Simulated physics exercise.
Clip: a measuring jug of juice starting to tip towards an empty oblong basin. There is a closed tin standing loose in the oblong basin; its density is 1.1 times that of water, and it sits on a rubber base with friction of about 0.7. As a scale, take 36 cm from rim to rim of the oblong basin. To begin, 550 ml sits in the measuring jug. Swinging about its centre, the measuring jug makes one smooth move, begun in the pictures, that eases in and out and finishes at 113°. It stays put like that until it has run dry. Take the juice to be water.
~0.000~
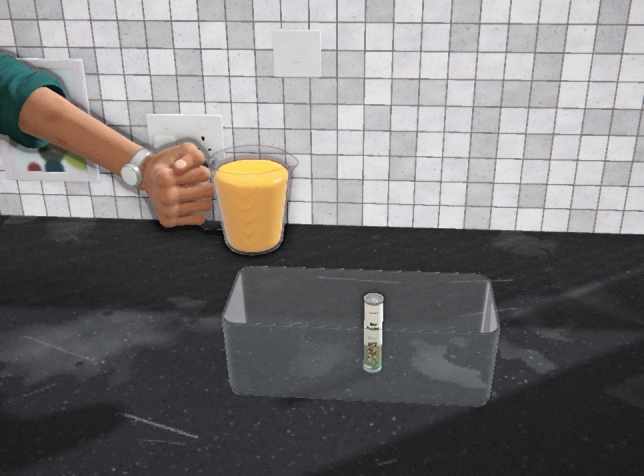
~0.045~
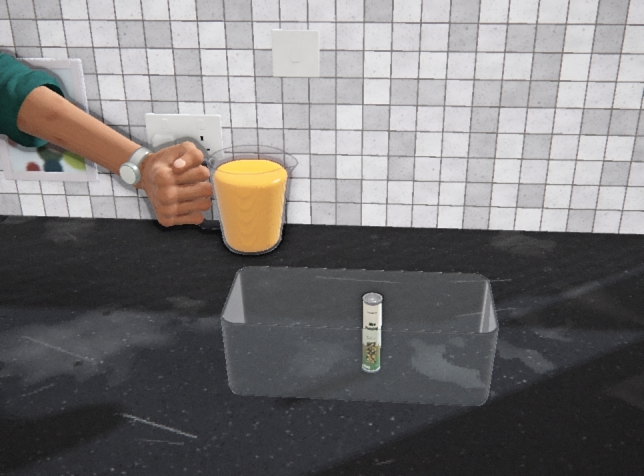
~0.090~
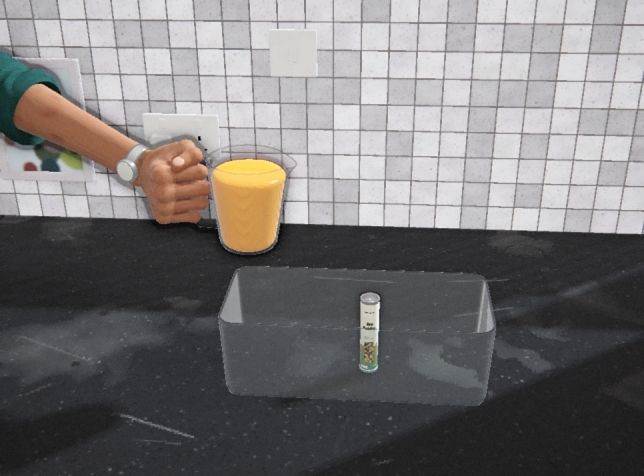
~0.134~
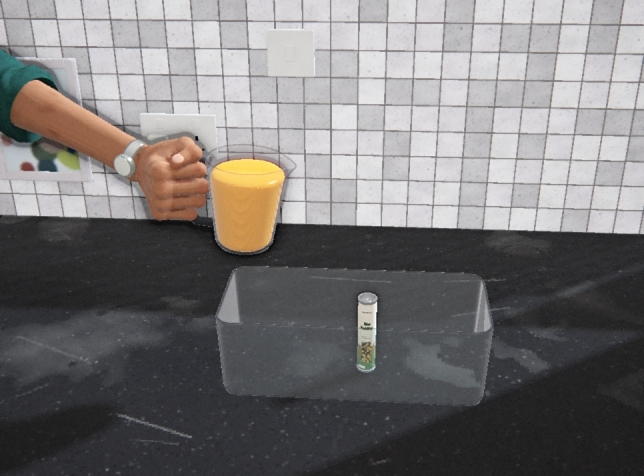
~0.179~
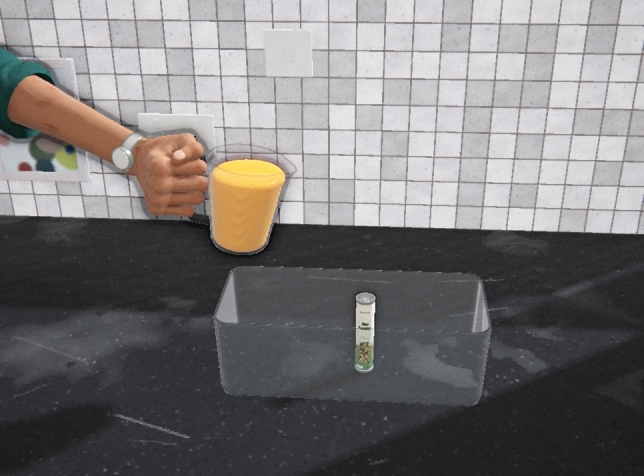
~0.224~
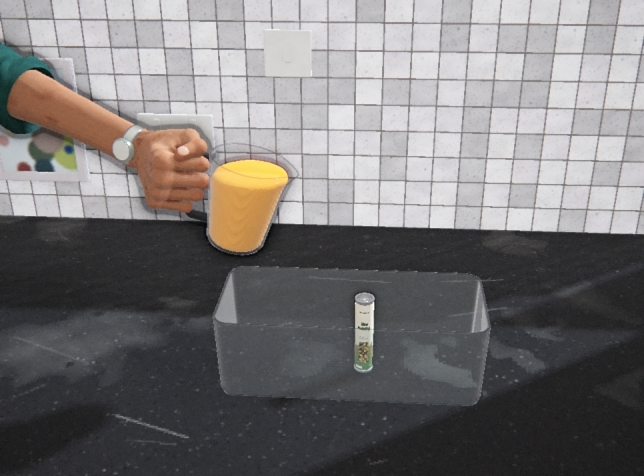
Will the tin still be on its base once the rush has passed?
No, it gets tipped over.
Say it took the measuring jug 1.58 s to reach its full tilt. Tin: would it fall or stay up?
The tin tumbles.
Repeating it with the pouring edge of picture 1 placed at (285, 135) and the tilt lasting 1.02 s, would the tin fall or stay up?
Then it topples.
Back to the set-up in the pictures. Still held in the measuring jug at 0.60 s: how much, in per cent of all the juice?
72 %.
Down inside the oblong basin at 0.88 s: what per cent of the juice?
68 per cent or thereabouts.
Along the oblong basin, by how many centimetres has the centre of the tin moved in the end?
9.0 cm.
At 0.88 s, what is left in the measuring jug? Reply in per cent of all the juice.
I'd estimate some 14 per cent.
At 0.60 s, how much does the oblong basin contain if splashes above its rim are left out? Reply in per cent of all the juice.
About 7%.
After 0.60 s the tilt is 76° and 71 per cent is still to pour; the tin stands where it began.
After 0.88 s the tilt is 110° and 13 per cent is still to pour; the tin leans 44°.
After 1.17 s the tilt is 113° and 0 per cent is still to pour; the tin lies on its side.
After 1.49 s the tilt is 113° and 0 per cent is still to pour; the tin lies on its side.
In the end the tin lies on its side.
